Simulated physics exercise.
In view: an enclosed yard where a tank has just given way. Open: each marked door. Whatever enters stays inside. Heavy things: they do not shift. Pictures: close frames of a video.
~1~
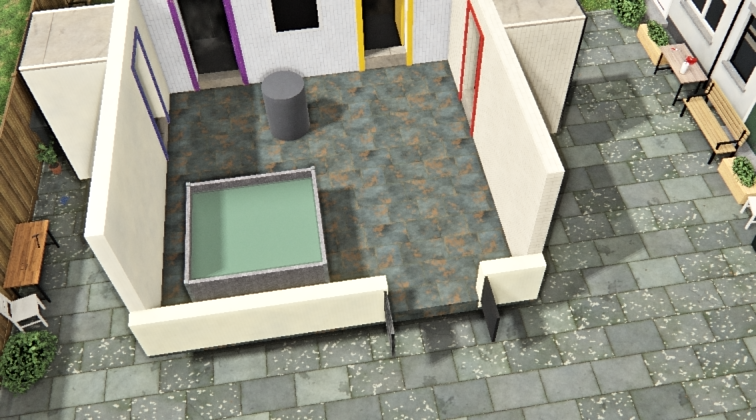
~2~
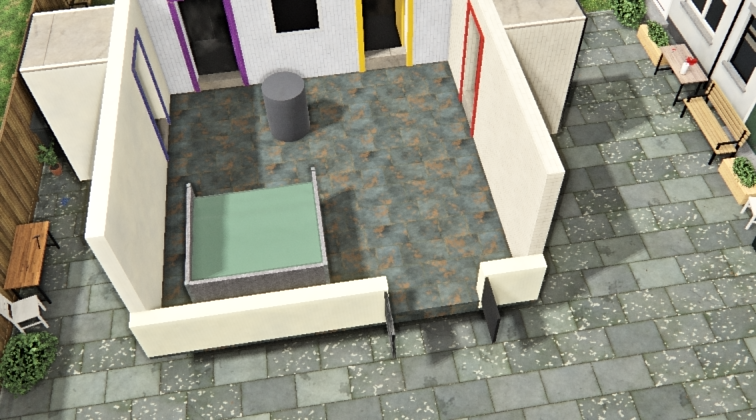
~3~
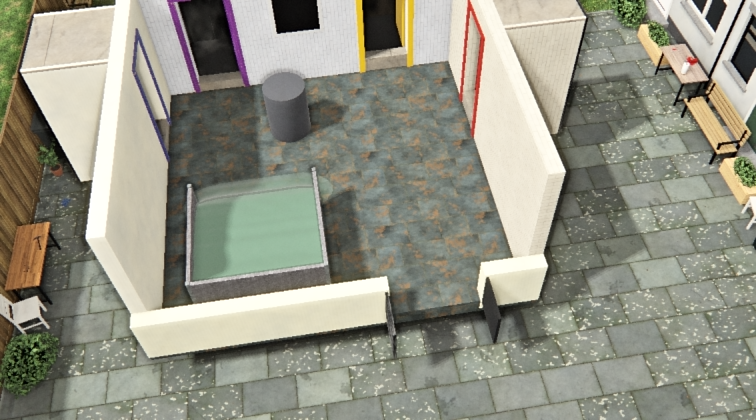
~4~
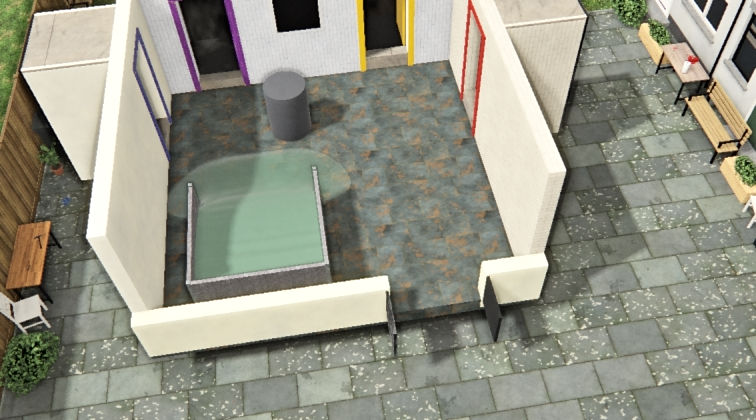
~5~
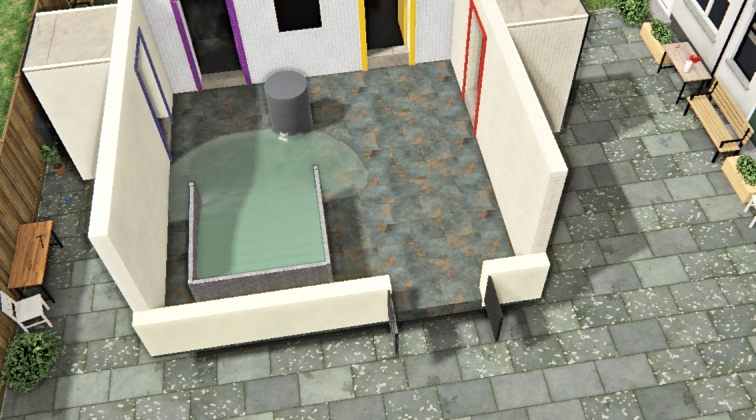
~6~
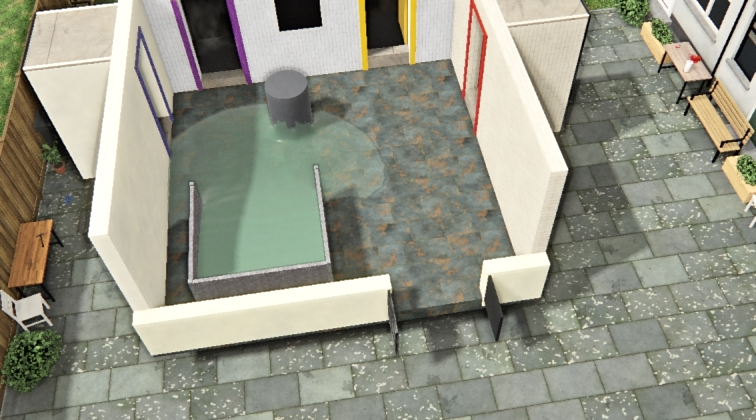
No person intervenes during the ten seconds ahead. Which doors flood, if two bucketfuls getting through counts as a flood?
The purple door floods; the yellow door does not flood; the blue door floods; the red door does not flood.
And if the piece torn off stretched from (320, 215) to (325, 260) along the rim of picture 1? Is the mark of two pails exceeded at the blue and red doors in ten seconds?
Blue door: Under the line; red door: Under the line.
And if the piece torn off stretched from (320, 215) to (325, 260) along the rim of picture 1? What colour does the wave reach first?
The one in red is first in line.
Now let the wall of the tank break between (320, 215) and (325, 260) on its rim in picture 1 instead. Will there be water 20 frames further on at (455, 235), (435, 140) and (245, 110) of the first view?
Submerged, submerged, unwetted.
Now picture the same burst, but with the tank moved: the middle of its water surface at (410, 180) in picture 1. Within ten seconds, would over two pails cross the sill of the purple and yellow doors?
I'd say the purple one remains below while the yellow one tops the threshold.
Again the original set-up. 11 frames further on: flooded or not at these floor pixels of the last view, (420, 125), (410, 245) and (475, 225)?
The three points read soaked through, clear and clear.
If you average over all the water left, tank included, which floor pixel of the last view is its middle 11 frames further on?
I'd put my finger on (268, 158).
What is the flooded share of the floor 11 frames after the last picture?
Roughly 55 per cent.
A moment on, water covers 45 % of the floor; the purple door over two buckets in, the yellow door not reached, the blue door wet at the sill, nothing in, the red door not reached.
Next, water covers 55 % of the floor; the purple door far over two buckets in, the yellow door wet at the sill, nothing in, the blue door wet at the sill, nothing in, the red door not reached.
Then, water covers 65 % of the floor; the purple door far over two buckets in, the yellow door wet at the sill, nothing in, the blue door over two buckets in, the red door wet at the sill, nothing in.
Later, water covers 95 % of the floor; the purple door far over two buckets in, the yellow door wet at the sill, nothing in, the blue door over two buckets in, the red door wet at the sill, nothing in.
In the end, water covers 95 % of the floor; the purple door far over two buckets in, the yellow door wet at the sill, nothing in, the blue door over two buckets in, the red door wet at the sill, nothing in.
